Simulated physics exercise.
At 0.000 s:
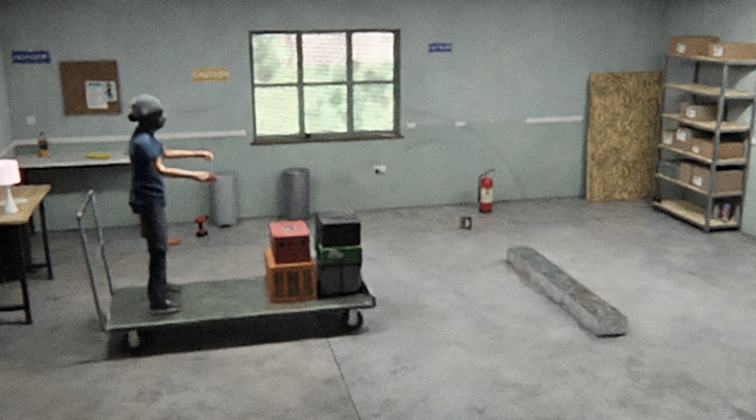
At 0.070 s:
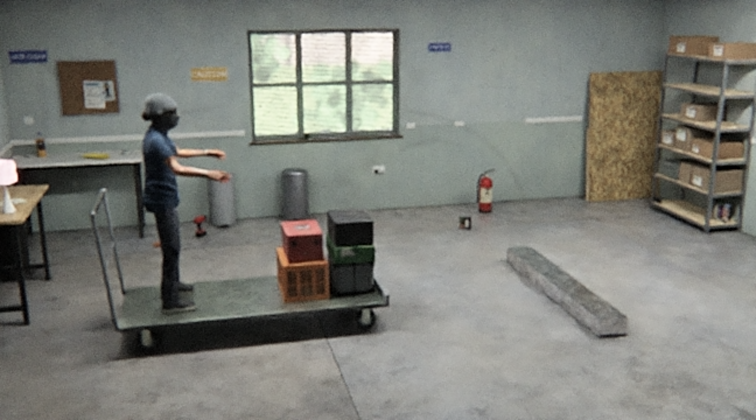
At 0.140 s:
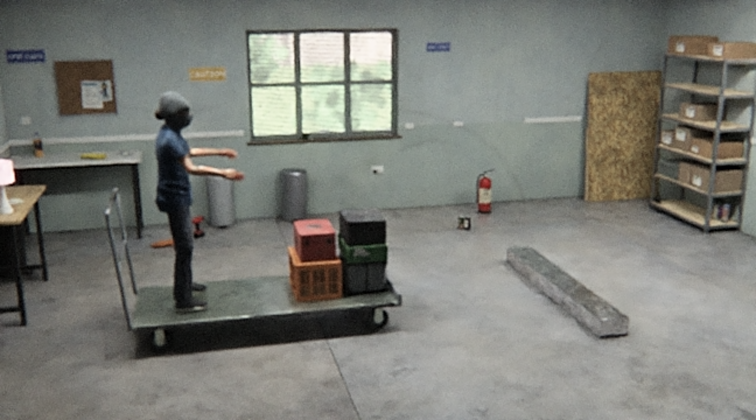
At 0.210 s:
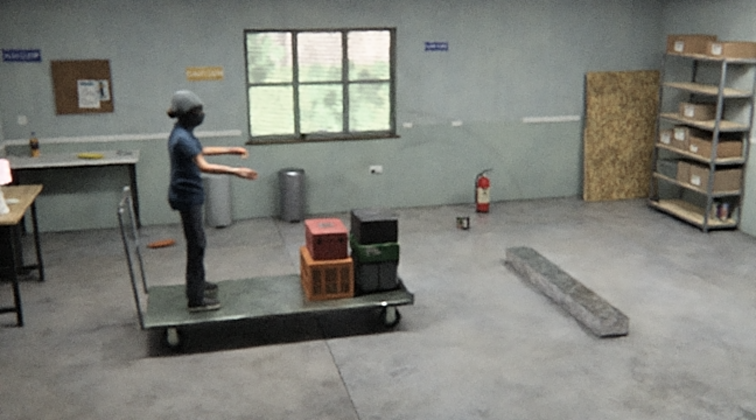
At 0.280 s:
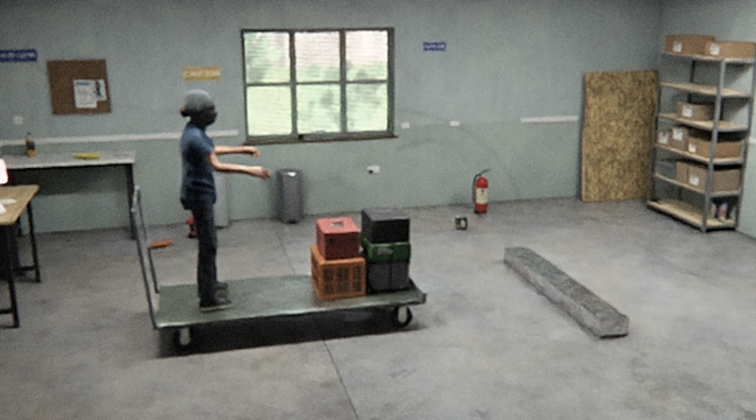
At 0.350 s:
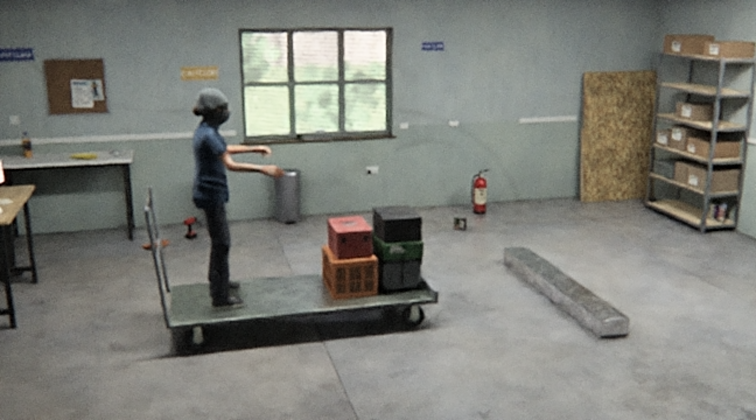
Person in a grey cap standing with arms outstretched on a flat cart carrying stacked crates, rolling rightward across a workshop floor.
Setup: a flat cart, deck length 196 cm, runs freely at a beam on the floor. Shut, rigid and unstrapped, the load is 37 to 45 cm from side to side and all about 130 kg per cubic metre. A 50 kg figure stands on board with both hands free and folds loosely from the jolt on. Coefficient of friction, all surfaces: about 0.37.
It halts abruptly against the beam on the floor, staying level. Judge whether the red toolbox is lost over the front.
Not lost; it stays on.
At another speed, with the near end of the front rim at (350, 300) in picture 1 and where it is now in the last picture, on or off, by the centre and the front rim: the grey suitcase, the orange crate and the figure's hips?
Grey - kept, orange - kept, hips - kept.
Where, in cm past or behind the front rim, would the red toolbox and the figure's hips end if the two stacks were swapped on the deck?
The red item would overshoot the rim by 30 centimetres, and the hips would rest 140 centimetres behind it.
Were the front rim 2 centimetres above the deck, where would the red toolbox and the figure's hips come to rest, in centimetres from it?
The red item would stop 20 cm behind the front rim, and the hips 140 cm behind it.
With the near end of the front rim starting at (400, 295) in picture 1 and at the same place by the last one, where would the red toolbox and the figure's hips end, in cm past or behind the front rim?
So the red one stops 50 cm short of the front rim, while the hips stay 140 cm behind it.
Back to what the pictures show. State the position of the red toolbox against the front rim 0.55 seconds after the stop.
Around 25 cm short of the front rim.
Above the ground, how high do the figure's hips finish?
Roughly 55 cm.
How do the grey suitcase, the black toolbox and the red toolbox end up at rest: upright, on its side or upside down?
At rest: Grey standing; black sideways; red standing.
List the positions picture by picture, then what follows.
In the first frame, red toolbox (290, 242), green parcel (338, 248), rim corner (374, 303); 171 cm still to roll.
In the second frame, red toolbox (302, 241), green parcel (350, 247), rim corner (388, 302); 161 cm still to roll.
In the third frame, red toolbox (314, 240), green parcel (362, 246), rim corner (400, 301); 150 cm still to roll.
In the fourth frame, red toolbox (326, 239), green parcel (374, 245), rim corner (413, 300); 140 cm still to roll.
In the fifth frame, red toolbox (338, 238), green parcel (385, 244), rim corner (424, 299); 130 cm still to roll.
In the sixth frame, red toolbox (349, 238), green parcel (397, 244), rim corner (437, 299); 119 cm still to roll. Speed about 1.5 m/s.
After 1.16 s the deck stops.
After 1.71 s the red toolbox is 23 cm behind the rim, tilted 5°, near (534, 225) in the last picture's view.
After 2.16 s the red toolbox is 23 cm behind the rim, tilted 5°, near (534, 225) in the last picture's view.
At rest, 3.4 s, past the rim, black toolbox and green parcel; behind it, orange crate, grey suitcase, red toolbox and the figure's hips.
